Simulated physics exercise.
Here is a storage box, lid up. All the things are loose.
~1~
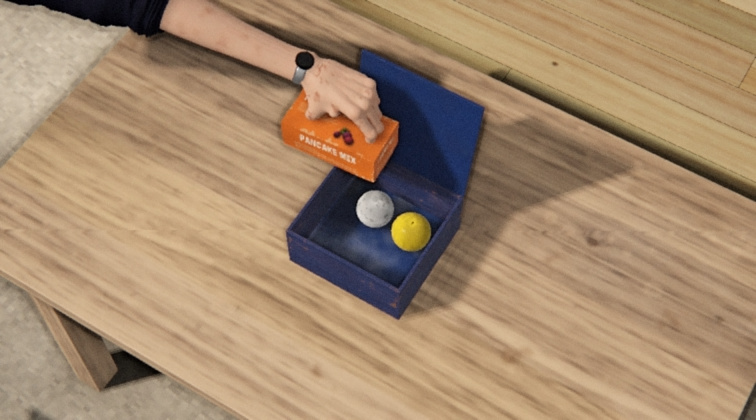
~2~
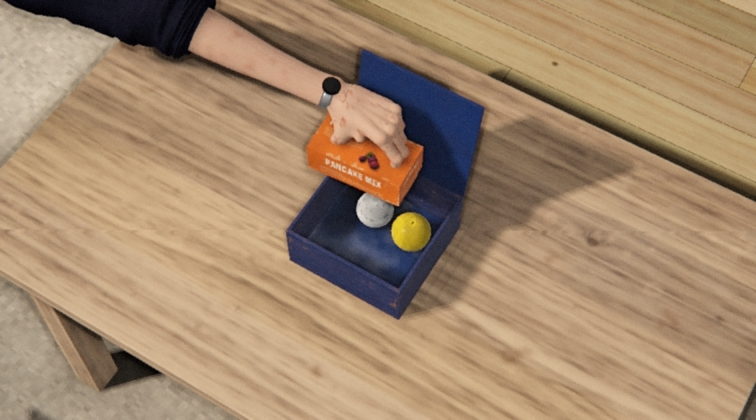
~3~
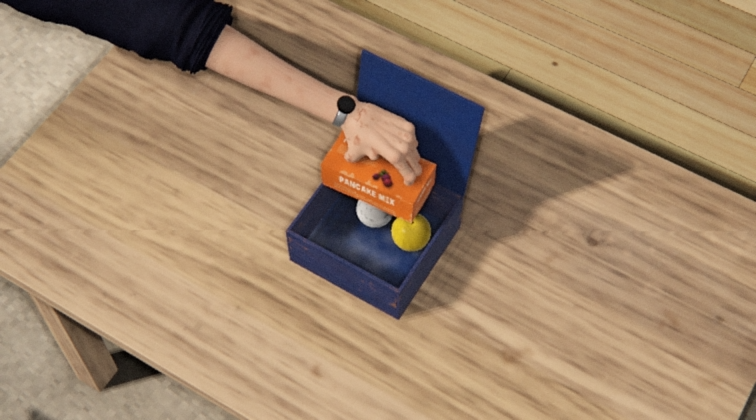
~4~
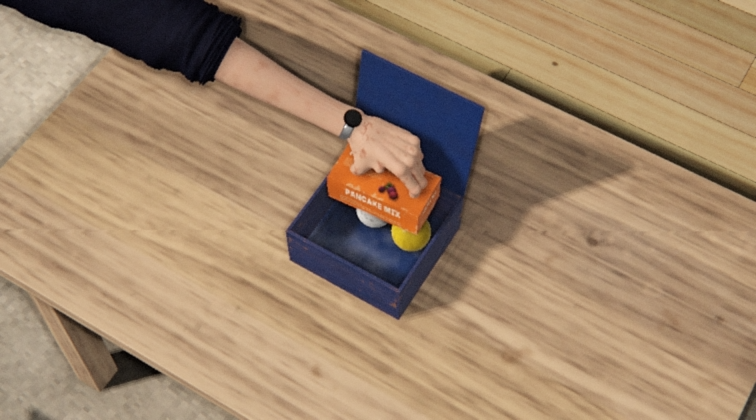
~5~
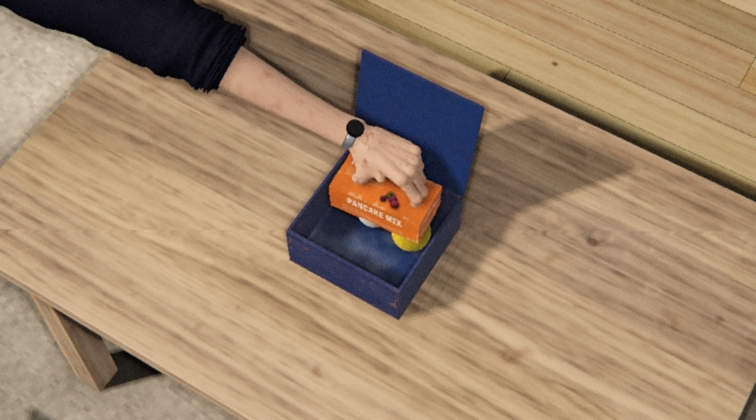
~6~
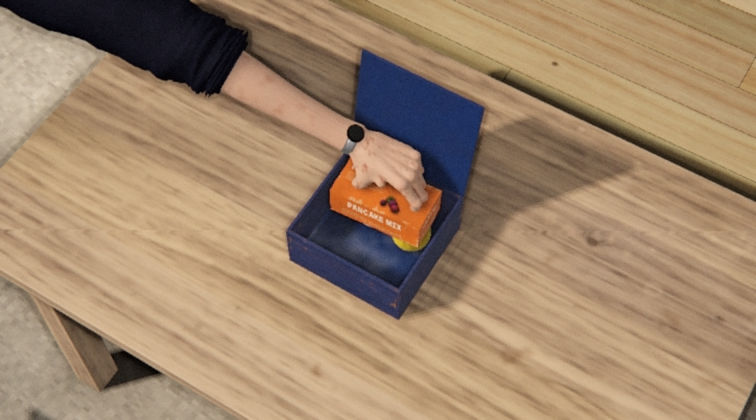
A hand wearing a watch moves an orange carton rightward and down into an open blue storage box on a wooden table, covering a pale ball and partly hiding a yellow round object, and keeps hold of the carton inside.
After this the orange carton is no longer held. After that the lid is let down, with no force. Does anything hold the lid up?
It closes.
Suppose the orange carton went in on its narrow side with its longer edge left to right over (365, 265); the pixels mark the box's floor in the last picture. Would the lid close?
Then it closes.
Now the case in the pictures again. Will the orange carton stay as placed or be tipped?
The orange carton tips.
Then, 0.50 s past the last view, orange carton on its side near (352, 250).
Then, 1.40 s past the last view, lid 79° above the rim; orange carton on its side near (349, 252); white ball displaced a little.
Then, 1.70 s past the last view, lid 49° above the rim; orange carton on its side near (349, 252); white ball displaced a little.
Then, 1.90 s past the last view, lid 17° above the rim; orange carton on its side near (349, 252); white ball displaced a little.
Finally, lid shut; down or leaning hard in the box, orange carton; the other 2 still in place. Final places as the last picture's camera would see them, orange carton near (349, 252).
